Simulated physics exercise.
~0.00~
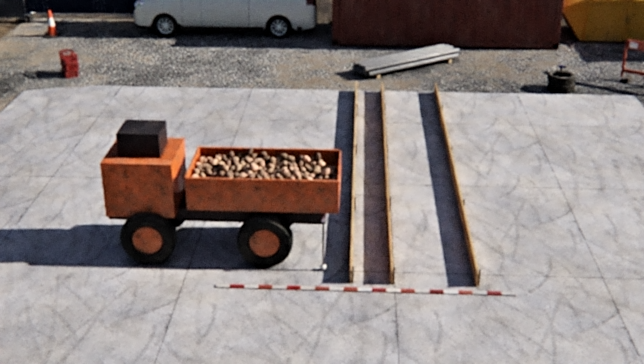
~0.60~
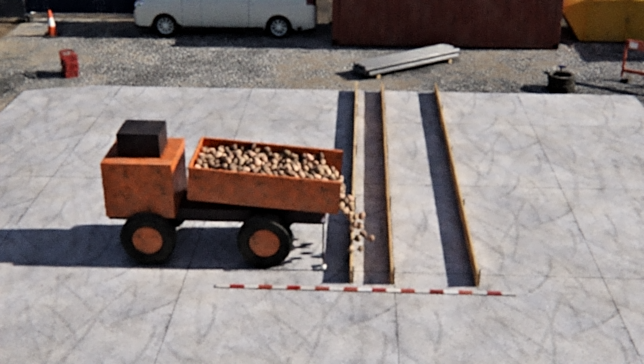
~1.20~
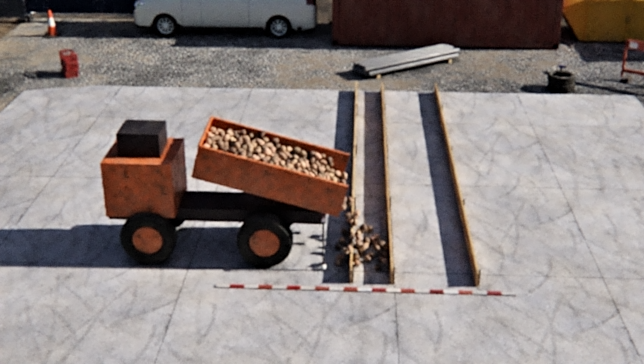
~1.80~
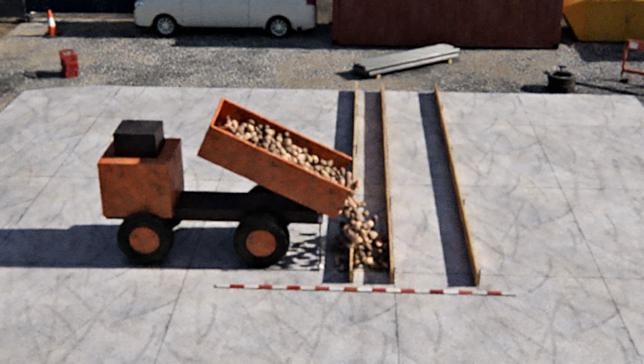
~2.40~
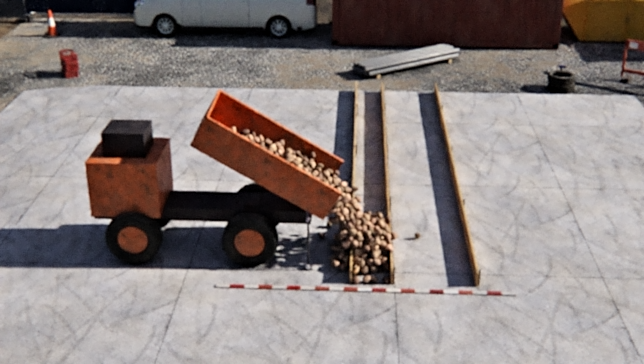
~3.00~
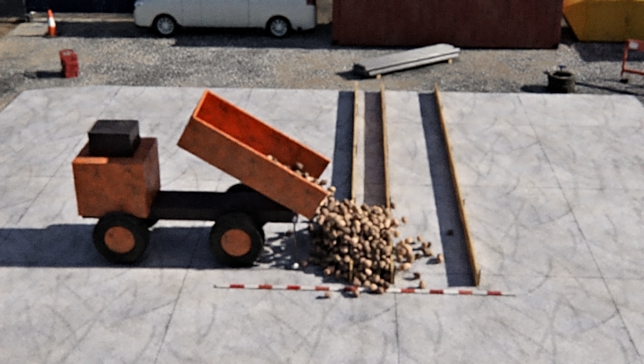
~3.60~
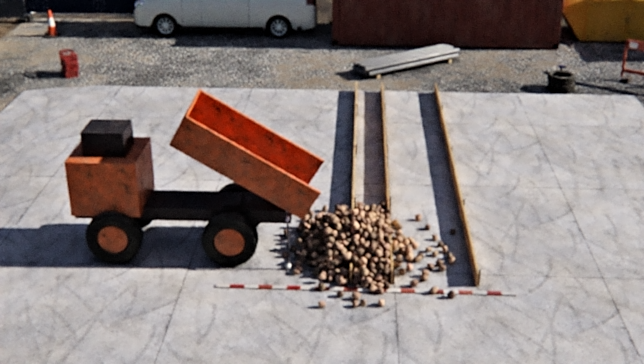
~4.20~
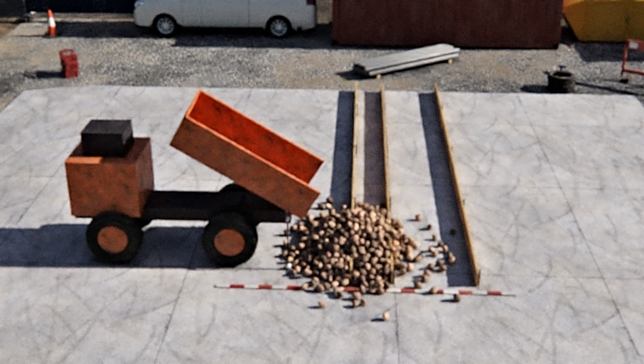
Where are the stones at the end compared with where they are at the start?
At the start the stones fill the truck's skip. By the end they lie in a heap on the floor to the right of the truck, lower down and around the near ends of the boards, with a few scattered farther right.
